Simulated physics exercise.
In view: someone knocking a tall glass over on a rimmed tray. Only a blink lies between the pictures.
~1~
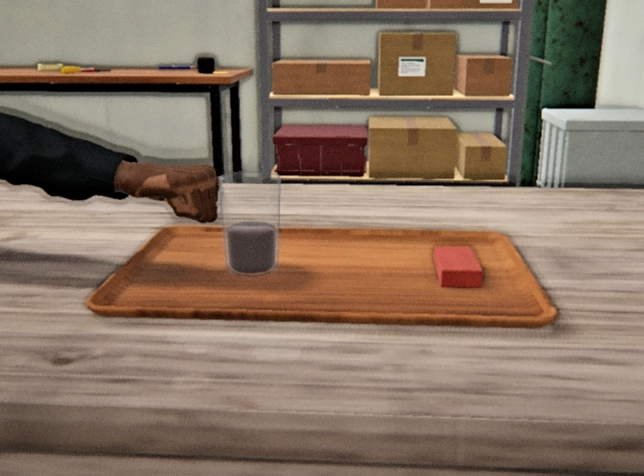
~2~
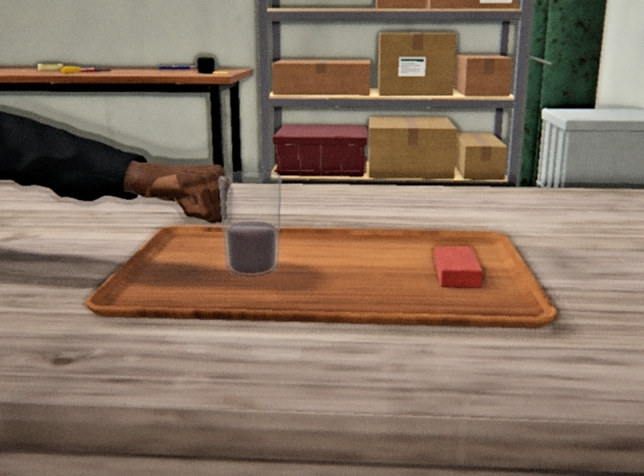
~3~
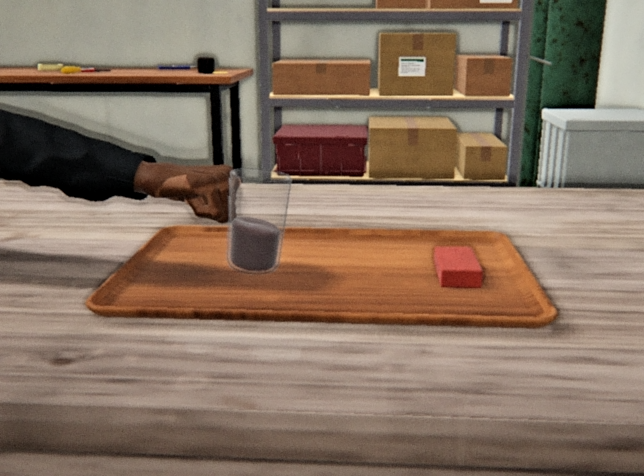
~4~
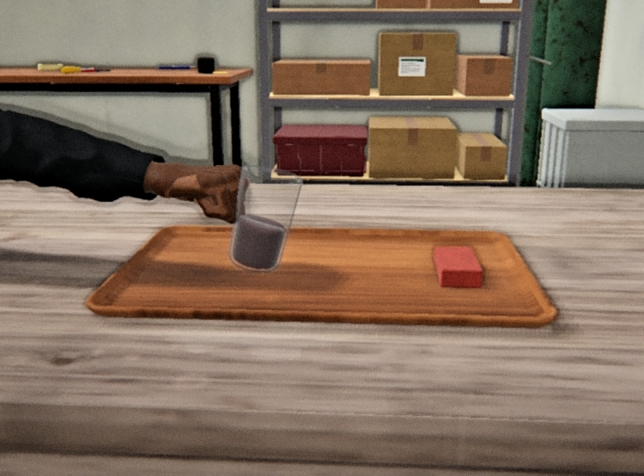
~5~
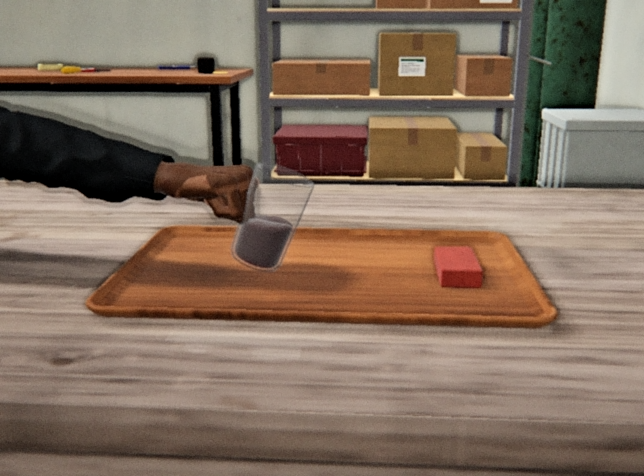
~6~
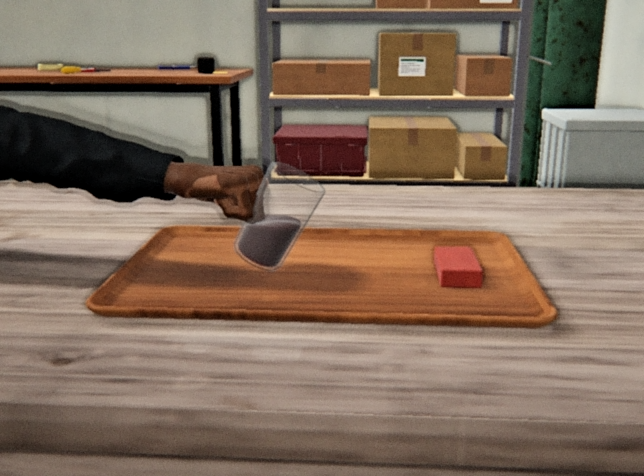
A clear, tall glass partly filled with dark purplish-grey liquid stands toward the left of a rimmed orange-brown wooden tray, with a small red block on the tray's right side. The tray lies on a pale wood-grain table, seen from the front and slightly above, before shelves of boxes. A dark-sleeved arm pushes from the left, and the glass leans steadily rightward while the camera stays still.
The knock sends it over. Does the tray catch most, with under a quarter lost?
As it turns out, three quarters and more stay on the tray.
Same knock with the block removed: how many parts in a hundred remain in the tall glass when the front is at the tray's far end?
Roughly 45 in a hundred.
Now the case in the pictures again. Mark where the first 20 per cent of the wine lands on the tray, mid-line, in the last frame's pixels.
Roughly at (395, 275).
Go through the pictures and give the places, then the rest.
In the first frame, it leans 0°; its right rim is at (278, 179); the wine meets the walls at (228, 226) and (276, 228); the tray's far rim is at (527, 269); a block is fixed to the tray further along.
In the second frame, it leans 0°; its right rim is at (279, 179); the wine meets the walls at (228, 226) and (276, 228).
In the third frame, it leans 7°; its right rim is at (289, 181); the wine meets the walls at (234, 217) and (281, 229).
In the fourth frame, it leans 13°; its right rim is at (300, 183); the wine meets the walls at (238, 216) and (286, 226).
In the fifth frame, it leans 20°; its right rim is at (312, 187); the wine meets the walls at (243, 220) and (294, 224).
In the sixth frame, it leans 28°; its right rim is at (323, 192); the wine meets the walls at (245, 224) and (302, 221).
A moment on, the tall glass is falling and 100 per cent is in the glass, 0 on the tray and 0 above or beyond its rim.
Next, the tall glass lies on its side and 97 per cent is in the glass, 2 on the tray and 1 above or beyond its rim.
Then the tall glass lies on its side and 49 per cent is in the glass, 37 on the tray and 14 above or beyond its rim.
Later the tall glass lies on its side and 24 per cent is in the glass, 70 on the tray and 6 above or beyond its rim.
Finally, 92 per cent is held by tray and glass, 8 is off the tray.
